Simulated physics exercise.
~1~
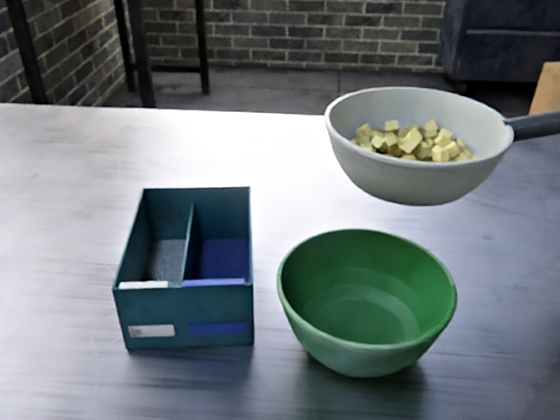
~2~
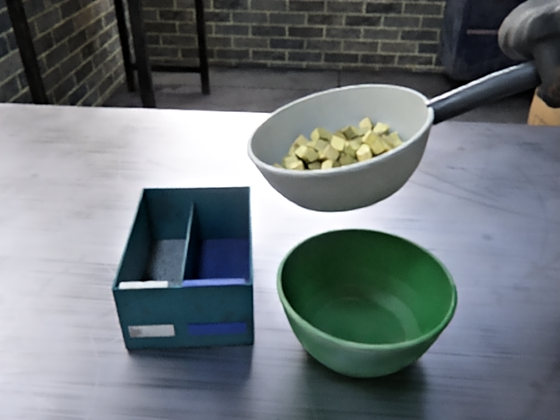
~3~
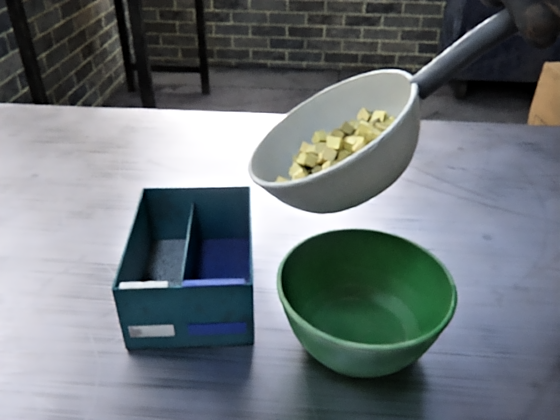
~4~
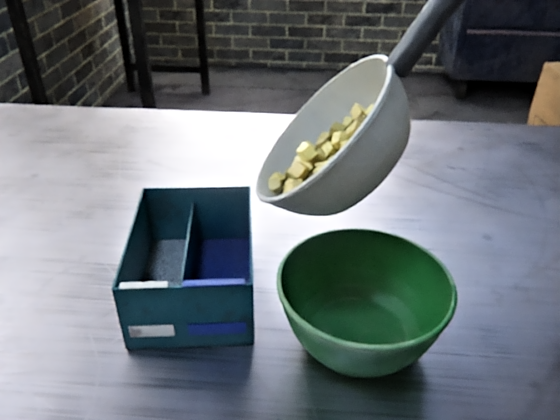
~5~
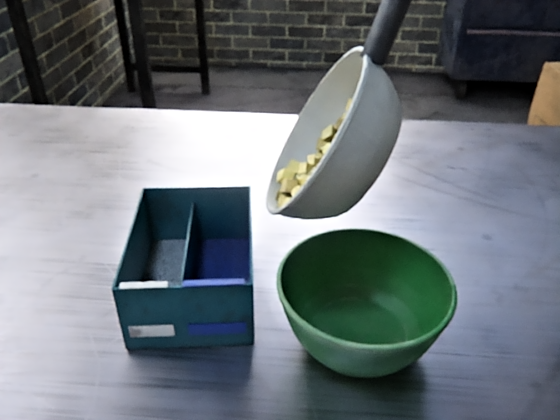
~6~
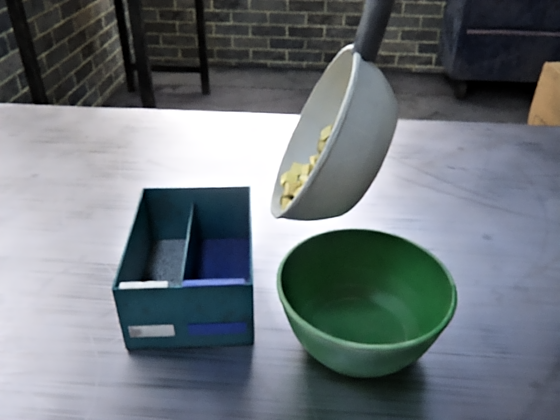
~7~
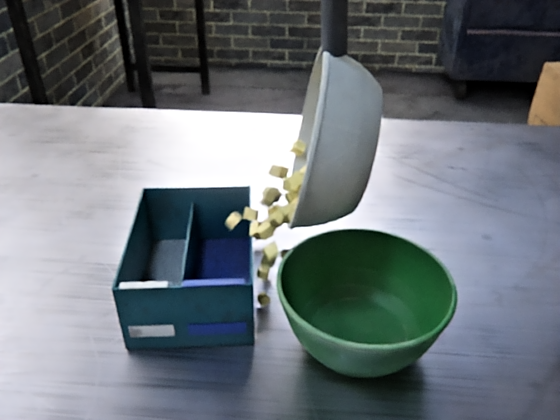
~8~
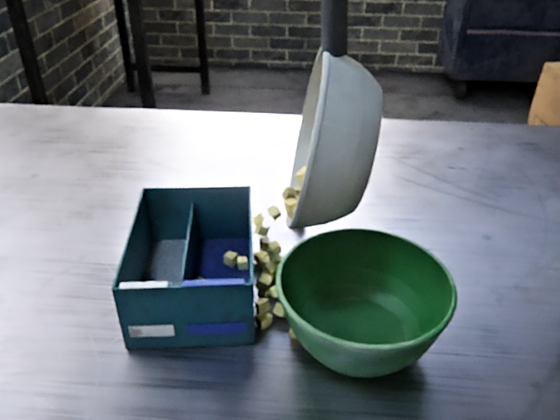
A pale bowl of potato cubes, held by a dark handle, moves left above a green bowl and tips steeply in stages, spilling cubes between the green bowl and a divided tin, with a few entering the blue section while others remain in the tilted bowl.
